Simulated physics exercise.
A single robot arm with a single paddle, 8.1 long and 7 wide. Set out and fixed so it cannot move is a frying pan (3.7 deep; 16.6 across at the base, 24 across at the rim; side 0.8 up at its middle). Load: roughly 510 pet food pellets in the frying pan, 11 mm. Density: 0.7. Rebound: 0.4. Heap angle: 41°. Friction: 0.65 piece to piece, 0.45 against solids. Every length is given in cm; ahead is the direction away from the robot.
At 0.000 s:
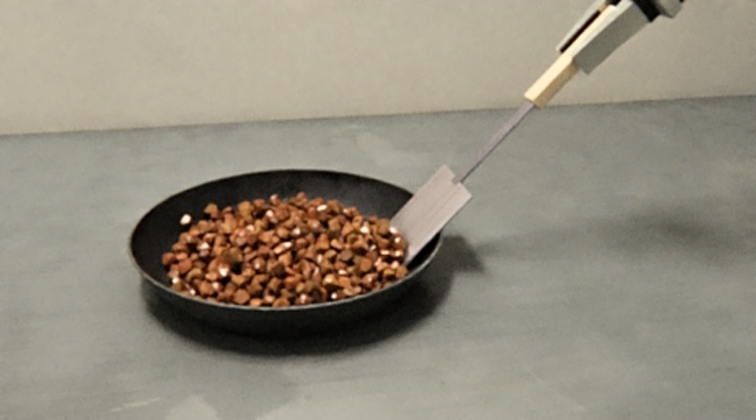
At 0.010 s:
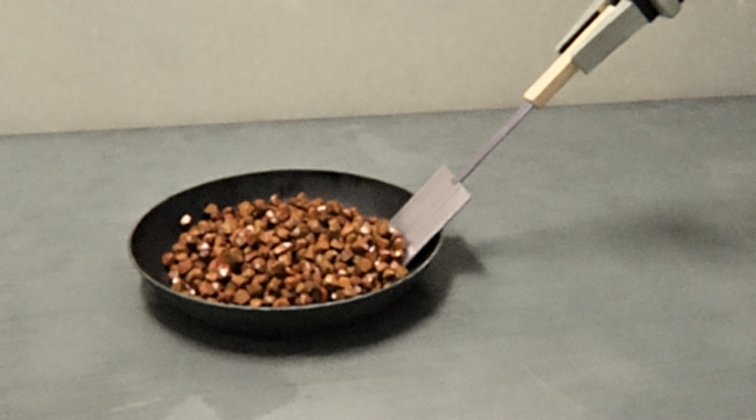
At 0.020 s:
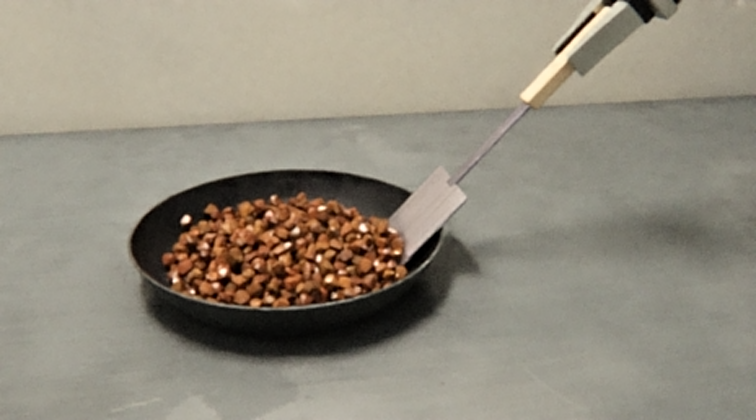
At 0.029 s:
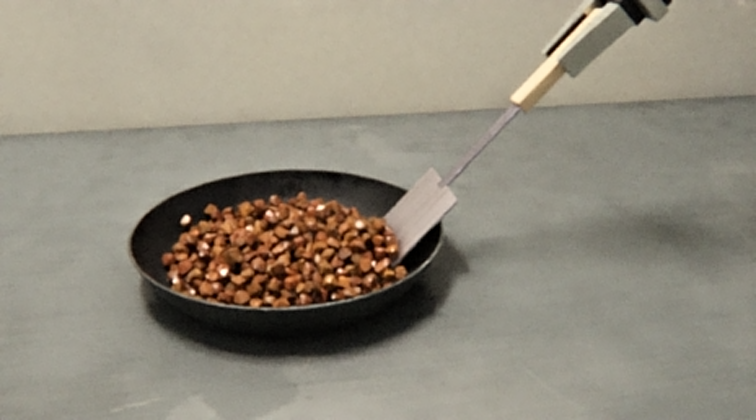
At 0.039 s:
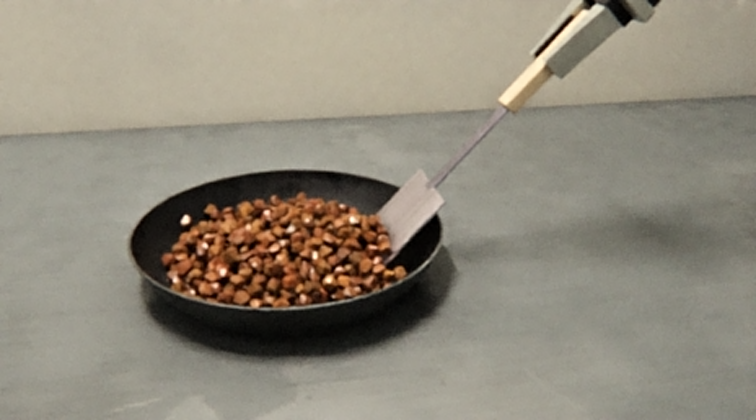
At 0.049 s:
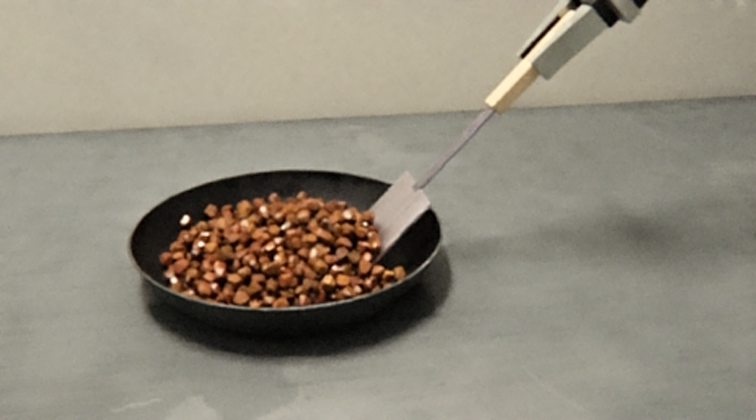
A robot arm slides a flat paddle slowly leftward against brown pellets in a black pan.
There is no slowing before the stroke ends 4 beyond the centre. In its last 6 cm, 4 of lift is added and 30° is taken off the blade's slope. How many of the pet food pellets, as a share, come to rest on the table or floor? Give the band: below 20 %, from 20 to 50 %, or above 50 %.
Below 20 %.
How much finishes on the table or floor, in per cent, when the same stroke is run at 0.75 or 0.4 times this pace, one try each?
Near 5 and near 0 percent respectively.
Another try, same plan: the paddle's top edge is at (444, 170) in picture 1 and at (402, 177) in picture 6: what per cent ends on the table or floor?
Roughly 15 %.
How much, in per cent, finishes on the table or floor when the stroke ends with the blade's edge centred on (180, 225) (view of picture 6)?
I'd estimate about 30 per cent.
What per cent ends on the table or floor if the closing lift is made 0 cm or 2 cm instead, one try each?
It works out to some 0 per cent for the first setting and some 5 per cent for the second.
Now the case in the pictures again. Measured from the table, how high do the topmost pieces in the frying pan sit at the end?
Roughly 5.0 centimetres.
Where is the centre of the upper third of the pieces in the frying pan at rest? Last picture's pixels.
It is centred near (194, 248).
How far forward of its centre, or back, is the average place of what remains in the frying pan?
I'd say close to 3.5 cm toward the front.
After 0.07 s, sloping 46°, highest piece 5 above the table; 513 in the frying pan.
After 0.10 s, sloping 35°, highest piece 6 above the table; 513 in the frying pan.
After 0.31 s, sloping 17°, highest piece 5 above the table; 446 in the frying pan, 63 on the table or floor, 4 on the blade or in flight.
After 1.36 s, sloping 17°, highest piece 5 above the table; 446 in the frying pan, 67 on the table or floor.
In the end, 446 in the frying pan, 67 on the table or floor. That is 13 % on the table or floor.
